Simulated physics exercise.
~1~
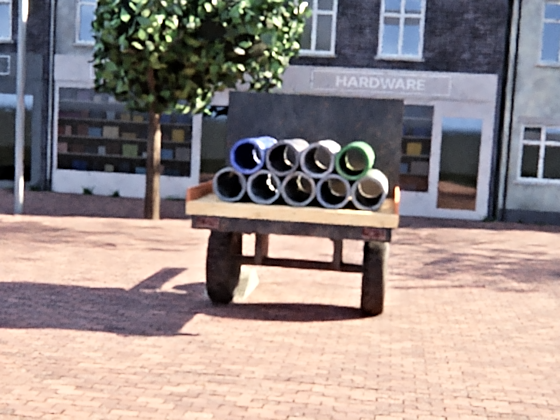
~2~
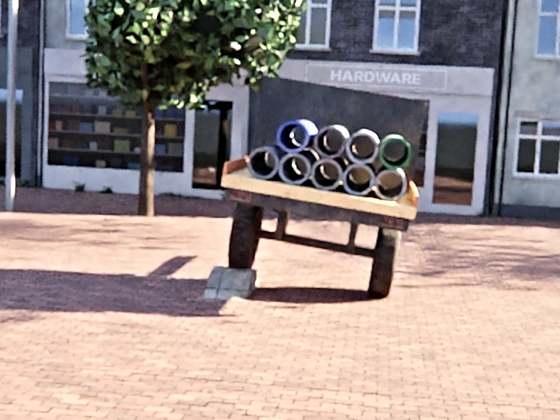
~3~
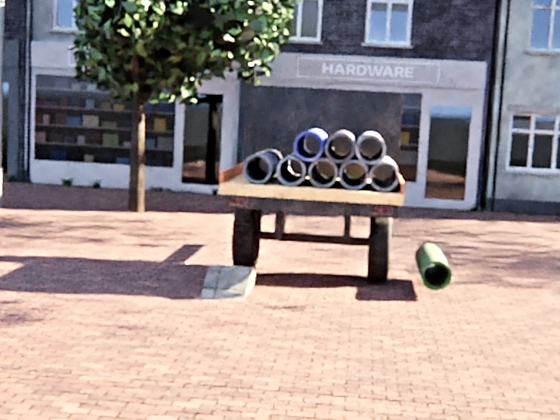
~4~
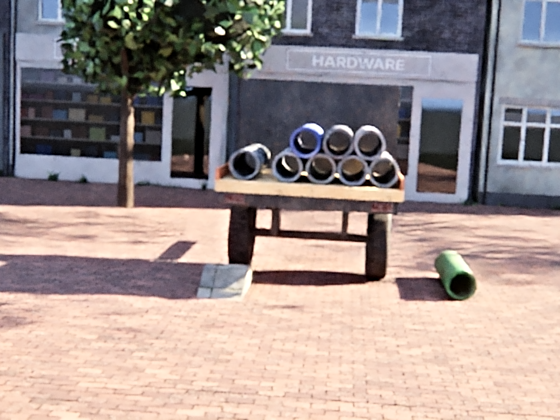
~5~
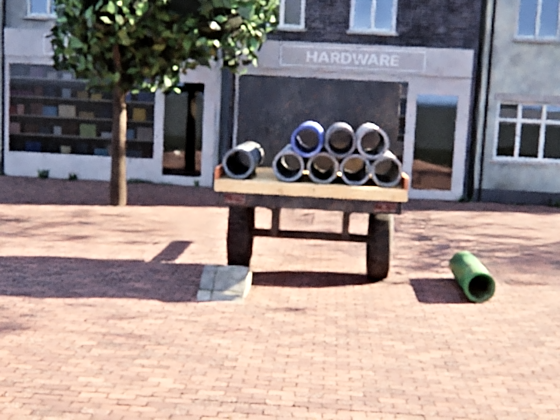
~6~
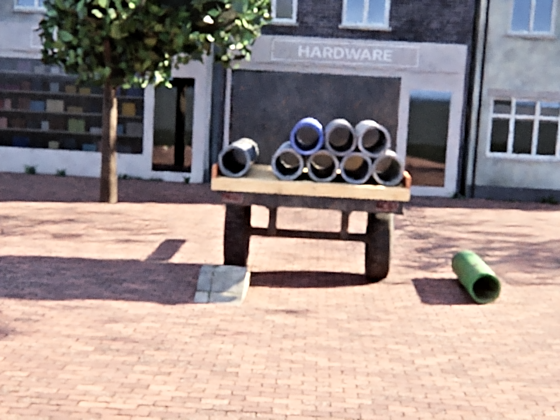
On a brick square, a trailer tilts over a hump and its green pipe falls off right.
